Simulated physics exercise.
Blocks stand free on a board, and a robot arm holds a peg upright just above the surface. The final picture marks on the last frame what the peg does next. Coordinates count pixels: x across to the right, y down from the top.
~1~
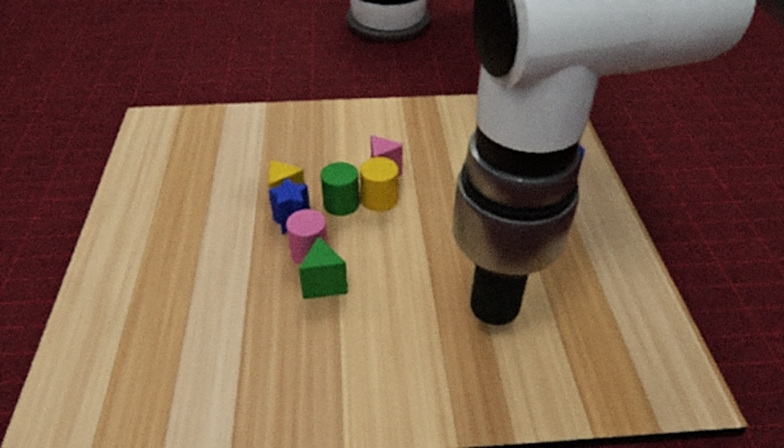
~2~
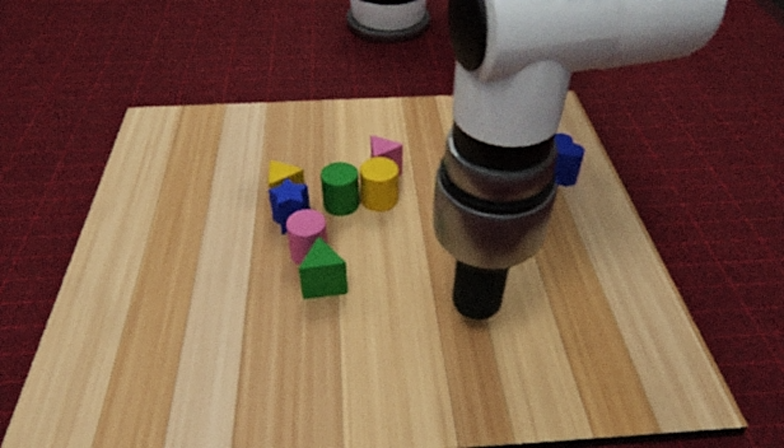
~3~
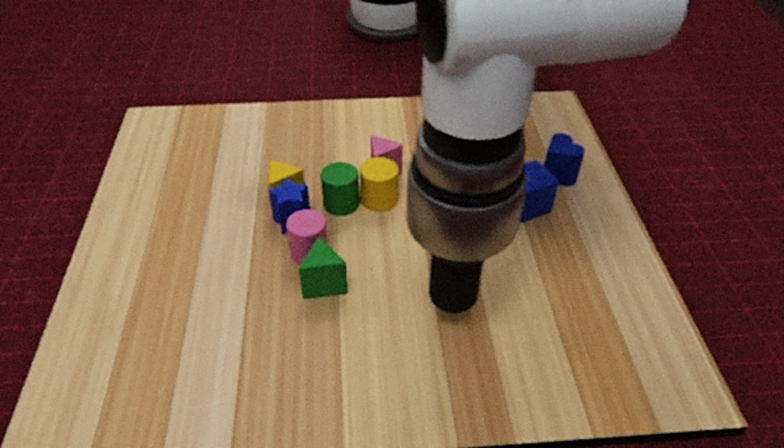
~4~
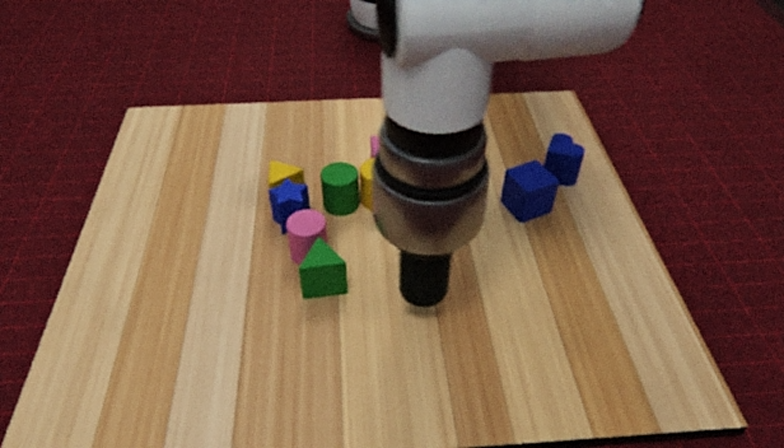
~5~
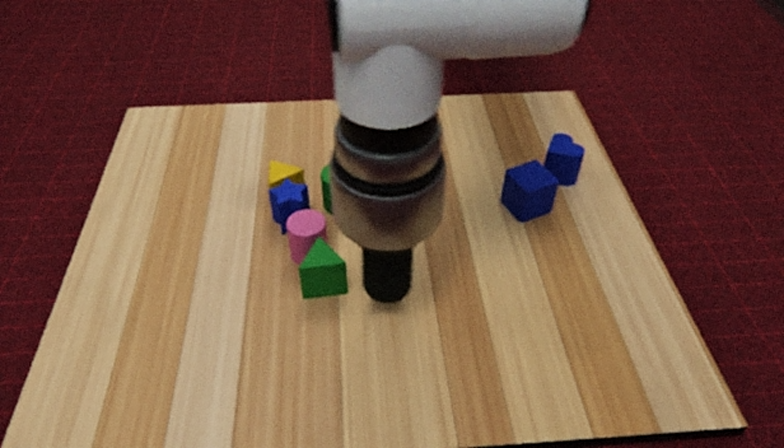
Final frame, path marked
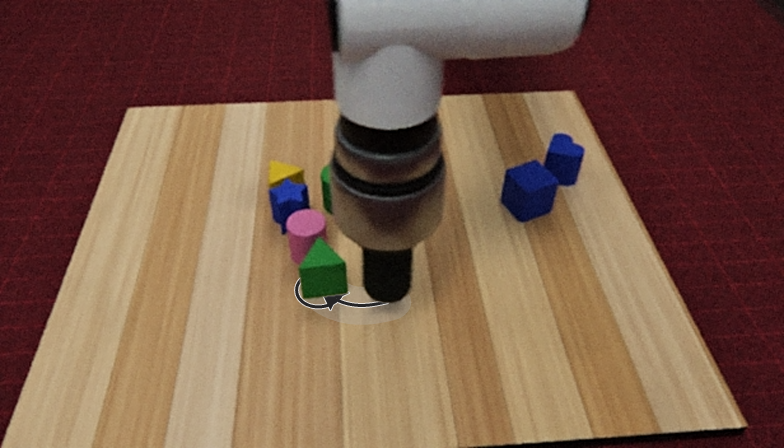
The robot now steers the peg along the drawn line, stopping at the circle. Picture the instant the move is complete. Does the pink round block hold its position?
No.
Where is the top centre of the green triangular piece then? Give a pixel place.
Top centre: (285, 243).
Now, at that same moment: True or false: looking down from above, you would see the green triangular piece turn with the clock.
The claim does not hold.
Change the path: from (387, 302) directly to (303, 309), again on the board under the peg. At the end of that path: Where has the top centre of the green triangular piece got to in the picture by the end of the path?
I expect it at (286, 247).
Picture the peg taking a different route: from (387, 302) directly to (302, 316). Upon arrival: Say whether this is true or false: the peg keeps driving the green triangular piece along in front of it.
The claim does not hold.
Path on the board, from (387, 302) by way of (362, 305) and (338, 301) to (320, 289).
What follows on the original path. Halfway along, peg at (348, 289); pink round block at (302, 220); green triangular piece at (307, 252).
At the end, peg at (318, 273); blue star block in place; pink round block at (296, 217); green triangular piece at (285, 243), turned 35° anticlockwise.
